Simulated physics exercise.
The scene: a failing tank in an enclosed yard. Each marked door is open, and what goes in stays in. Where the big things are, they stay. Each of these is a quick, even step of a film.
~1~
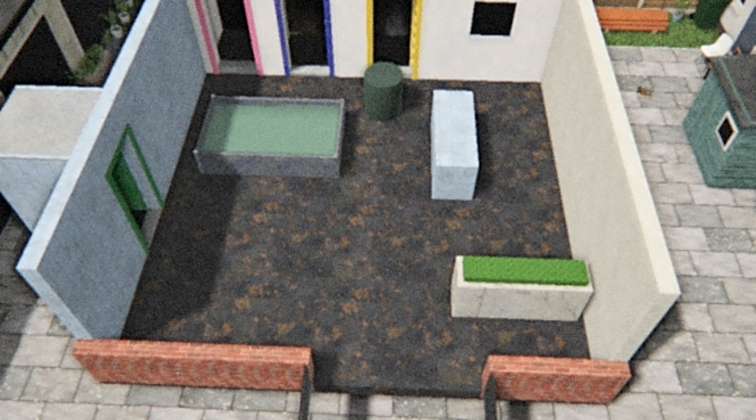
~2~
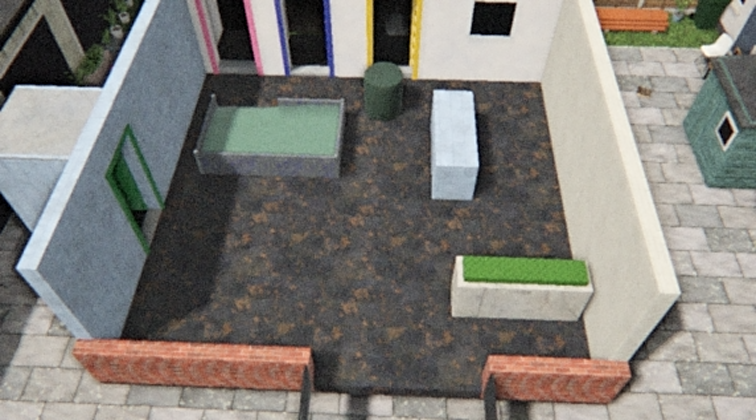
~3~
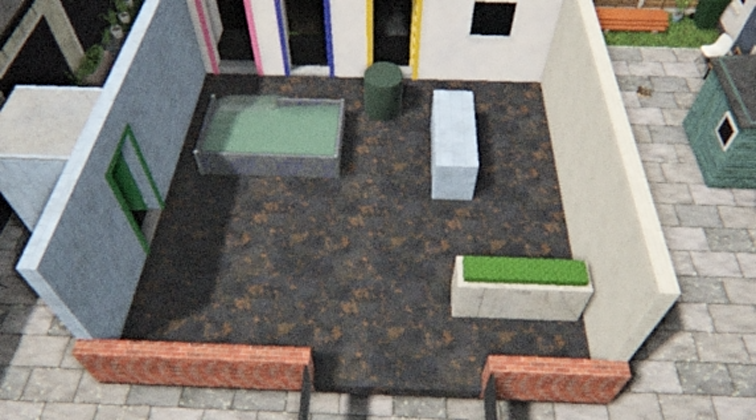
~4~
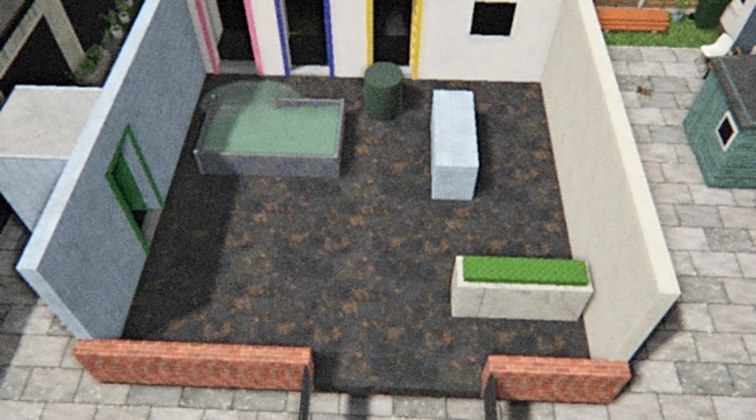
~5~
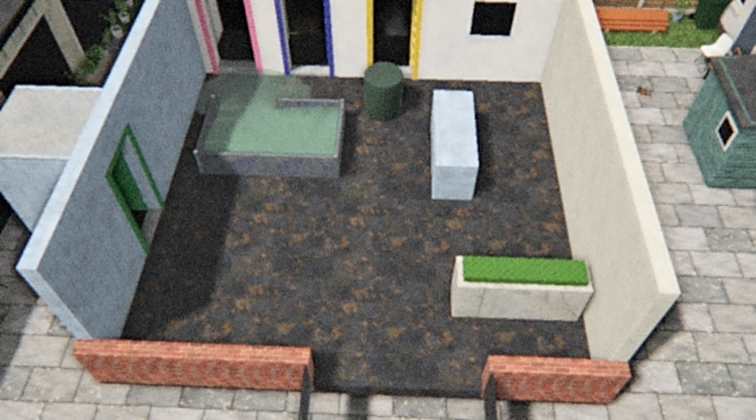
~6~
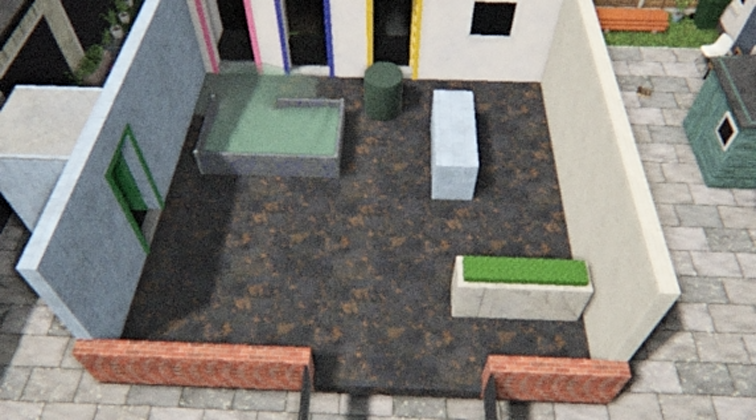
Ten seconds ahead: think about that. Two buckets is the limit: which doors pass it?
The pink door lets the inflow pass two buckets, the green door keeps the inflow to two buckets or less, the blue door lets the inflow pass two buckets, the yellow door keeps the inflow to two buckets or less.
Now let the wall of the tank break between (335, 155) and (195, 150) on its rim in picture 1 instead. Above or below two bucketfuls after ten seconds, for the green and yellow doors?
The green door exceeds the limit and the yellow door remains below.
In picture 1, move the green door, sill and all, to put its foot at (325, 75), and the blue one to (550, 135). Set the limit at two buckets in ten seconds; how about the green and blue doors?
Green: Gets flooded; blue: Does not flood.
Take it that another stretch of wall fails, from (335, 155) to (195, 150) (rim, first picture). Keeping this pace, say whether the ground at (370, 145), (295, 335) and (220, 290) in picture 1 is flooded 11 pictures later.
Going in your order, I'd say still bare, then drenched, then drenched.
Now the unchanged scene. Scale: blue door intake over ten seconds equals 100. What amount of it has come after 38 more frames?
It would be roughly 100 percent of the ten-second total.
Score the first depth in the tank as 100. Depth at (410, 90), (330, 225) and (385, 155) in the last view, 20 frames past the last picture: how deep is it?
The three come to some 10, 0 and 4 per cent respectively.
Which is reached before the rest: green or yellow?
The answer here is the yellow-painted one.
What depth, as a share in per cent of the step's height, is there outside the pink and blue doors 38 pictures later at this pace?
Near 60 and 100 in a hundred.
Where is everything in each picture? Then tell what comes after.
The first frame shows the water tank at (272, 129) is whole and still.
In the second frame, the front is at a hidden place, out from the gap on the water tank's far side.
In the third frame, the front is at a hidden place, out from the gap on the water tank's far side.
In the fourth frame, water pours out on the water tank's far side and has run to (281, 85).
In the fifth frame, water pours out on the water tank's far side and has run to (225, 74).
In the sixth frame, the front is at (207, 74), out from the gap on the water tank's far side.
A moment on, water covers 10 % of the floor; the pink door over two buckets in, the green door not reached, the blue door under two buckets in, the yellow door not reached.
Next, water covers 15 % of the floor; the pink door far over two buckets in, the green door not reached, the blue door over two buckets in, the yellow door wet at the sill, nothing in.
Then, water covers 25 % of the floor; the pink door far over two buckets in, the green door wet at the sill, nothing in, the blue door over two buckets in, the yellow door wet at the sill, nothing in.
Later, water covers 50 % of the floor; the pink door far over two buckets in, the green door under two buckets in, the blue door over two buckets in, the yellow door wet at the sill, nothing in.
In the end, water covers 80 % of the floor; the pink door far over two buckets in, the green door under two buckets in, the blue door over two buckets in, the yellow door wet at the sill, nothing in.
